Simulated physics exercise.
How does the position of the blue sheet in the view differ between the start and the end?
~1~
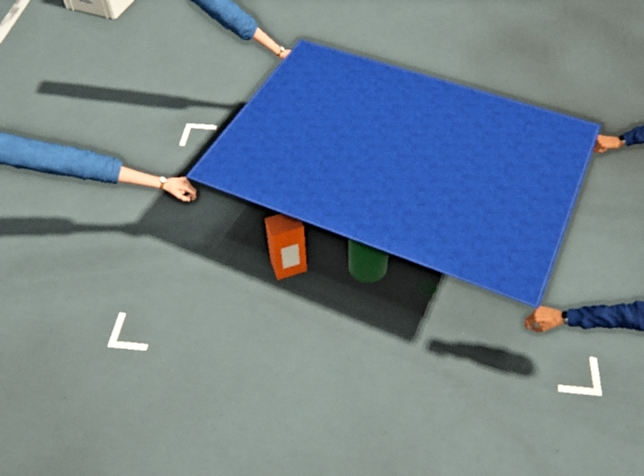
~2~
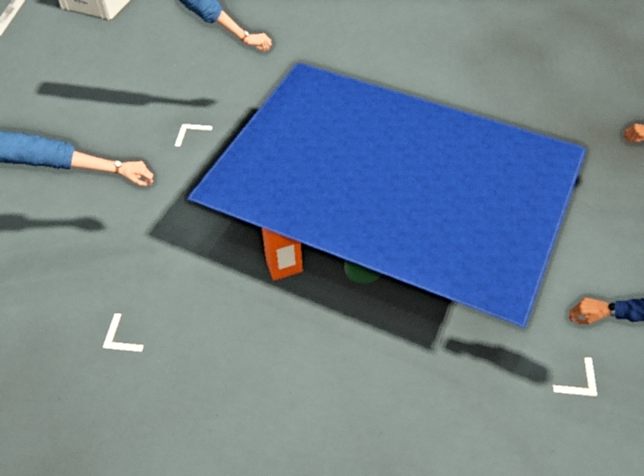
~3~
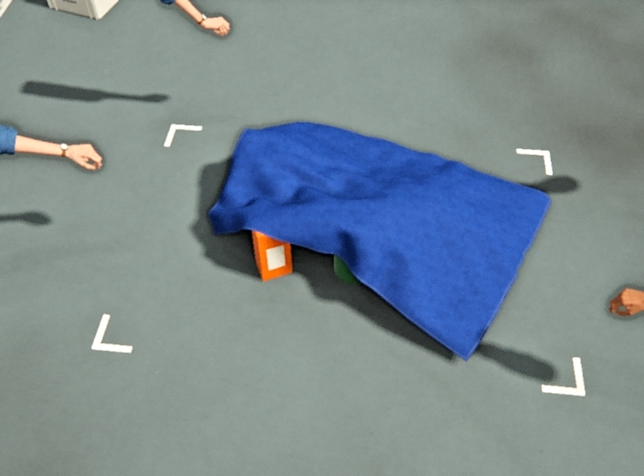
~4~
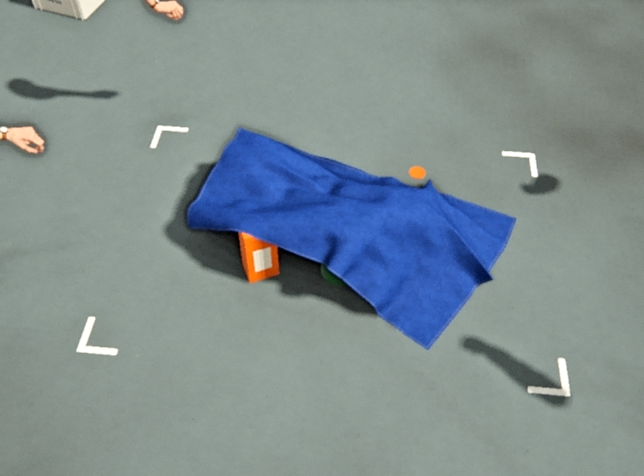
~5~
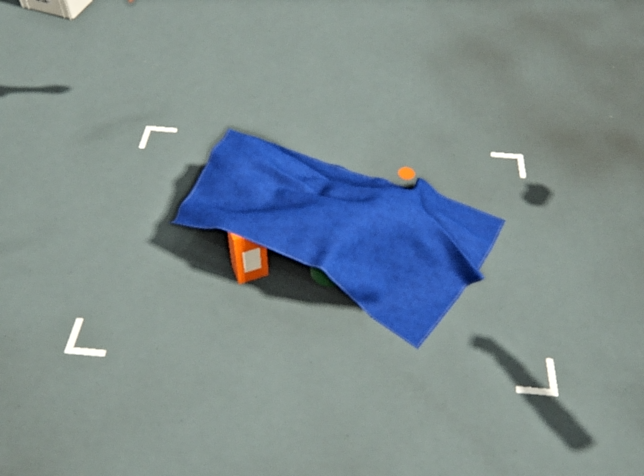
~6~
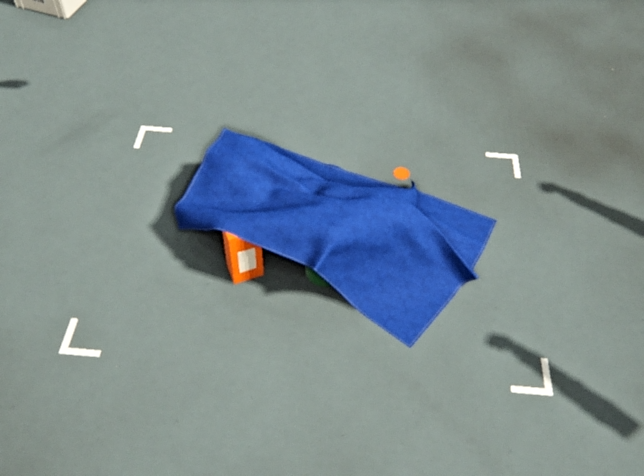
At the start the sheet is held out flat, higher in the view. By the end it lies rumpled over the objects, lower and further to the left in the view.
